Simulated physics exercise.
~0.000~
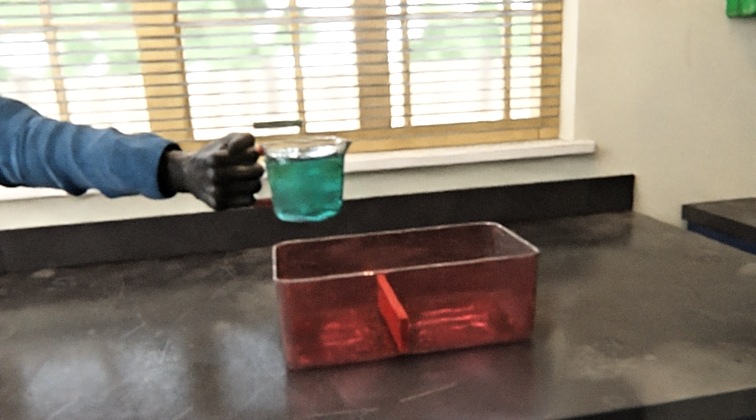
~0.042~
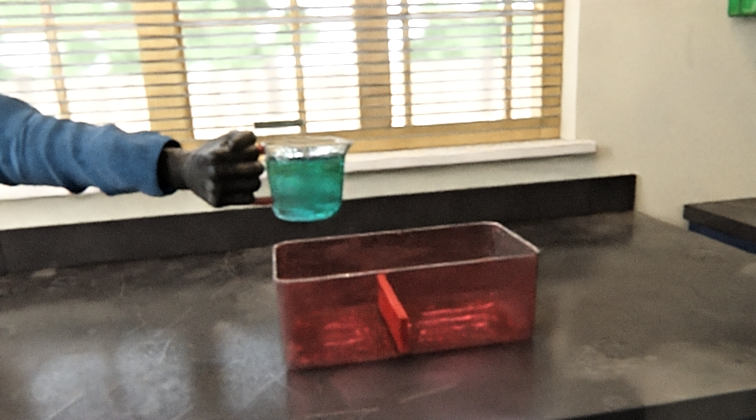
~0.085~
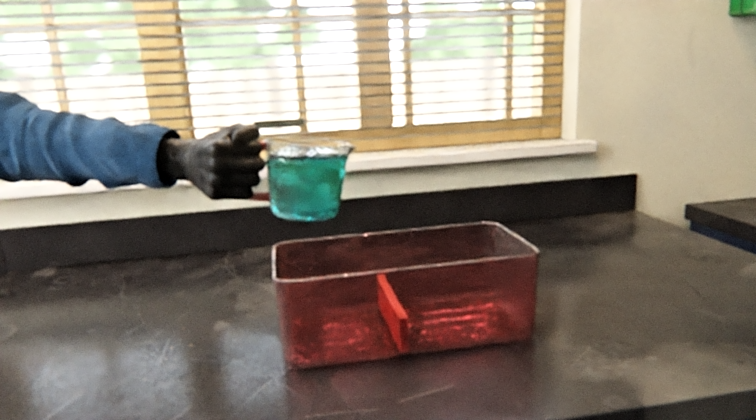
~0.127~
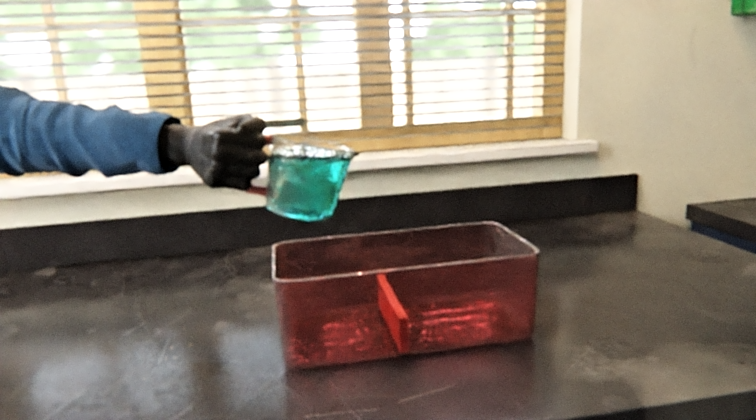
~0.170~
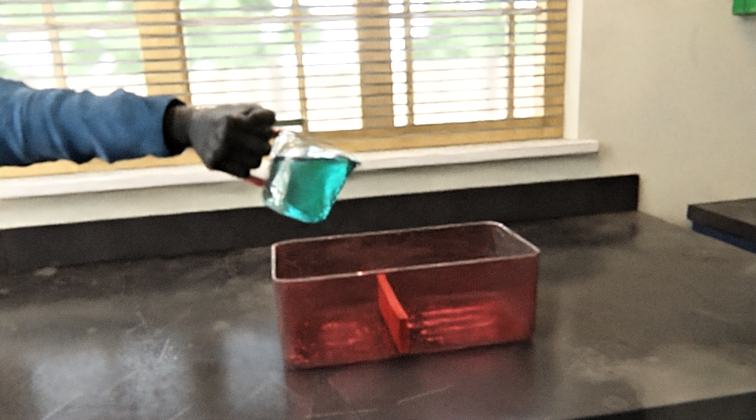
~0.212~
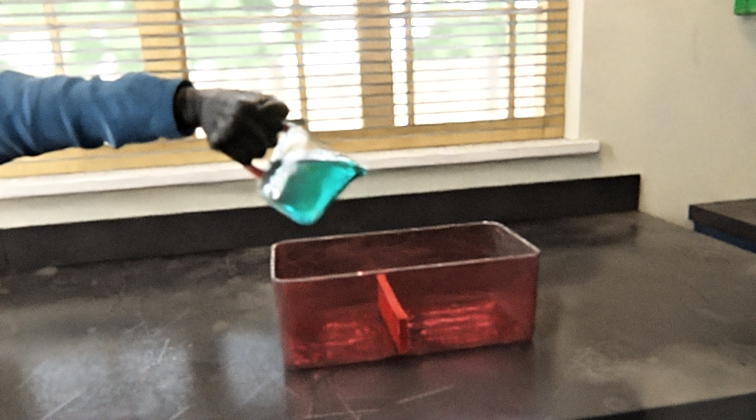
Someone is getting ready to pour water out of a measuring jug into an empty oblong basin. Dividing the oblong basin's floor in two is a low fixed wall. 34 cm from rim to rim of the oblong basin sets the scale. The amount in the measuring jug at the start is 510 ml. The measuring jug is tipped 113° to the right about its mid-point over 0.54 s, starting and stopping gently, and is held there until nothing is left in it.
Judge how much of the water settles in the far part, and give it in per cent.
Some 45 per cent settles in the far part.
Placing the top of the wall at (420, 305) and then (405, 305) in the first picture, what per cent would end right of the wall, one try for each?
It comes to 15 per cent, and then 30 per cent.
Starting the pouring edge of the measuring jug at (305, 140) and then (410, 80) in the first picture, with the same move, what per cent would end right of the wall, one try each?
5 in a hundred, followed by 90 in a hundred.
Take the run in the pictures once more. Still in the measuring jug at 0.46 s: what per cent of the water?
34 %.
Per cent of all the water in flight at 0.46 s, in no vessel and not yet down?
Some 26 per cent, I reckon.
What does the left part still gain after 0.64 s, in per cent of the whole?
Near 5 percent, give or take.
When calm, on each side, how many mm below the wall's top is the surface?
38 mm left, 40 mm right.
Then, 0.46 s in, the tilt is 107° and 33 per cent is still to pour, 10 is left of the wall and 31 right of it.
Then, 0.64 s in, the tilt is 113° and 3 per cent is still to pour, 49 is left of the wall and 44 right of it.
Then, 0.83 s in, the tilt is 113° and 0 per cent is still to pour, 54 is left of the wall and 44 right of it.
Then, 1.04 s in, the tilt is 113° and 0 per cent is still to pour, 54 is left of the wall and 45 right of it.
Finally, 54 per cent lies left of the wall, 45 right of it and 1 outside.
